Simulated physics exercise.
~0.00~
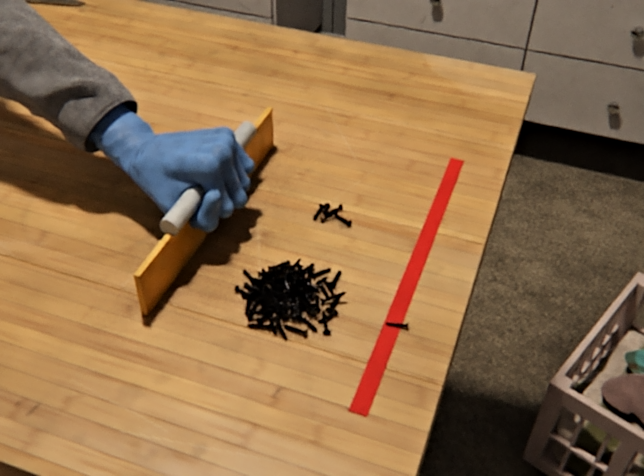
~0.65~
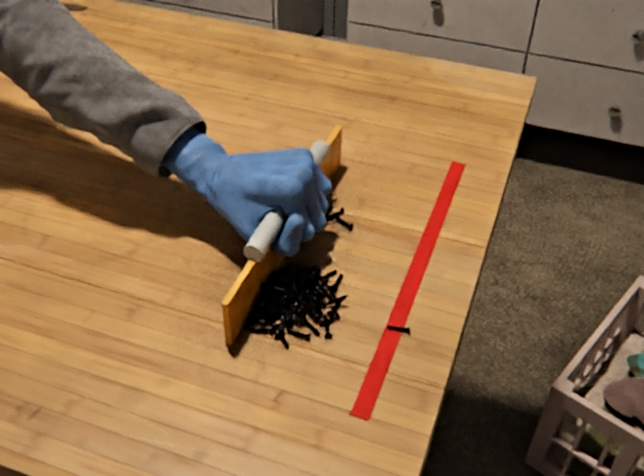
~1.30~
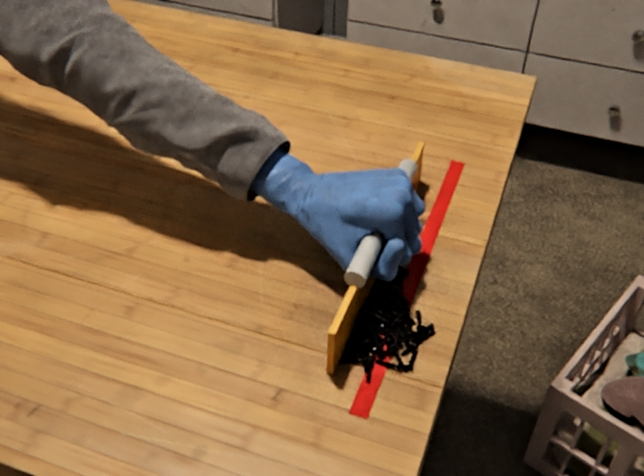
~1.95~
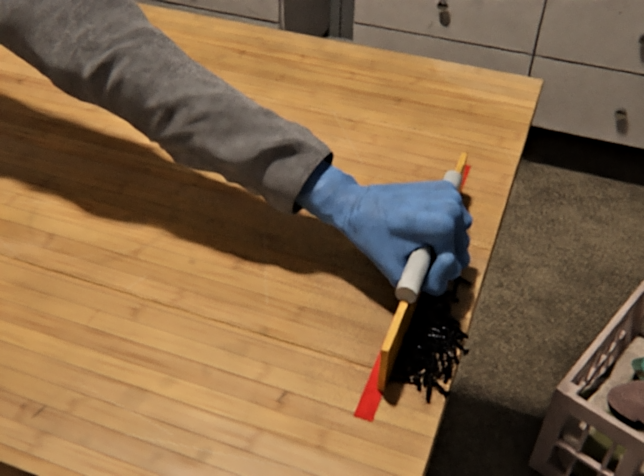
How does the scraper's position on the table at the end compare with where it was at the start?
At the start the scraper stood to the left of both heaps, well away from the red tape. By the end it had moved right and a little toward the viewer, and was over the tape near the table's right edge.
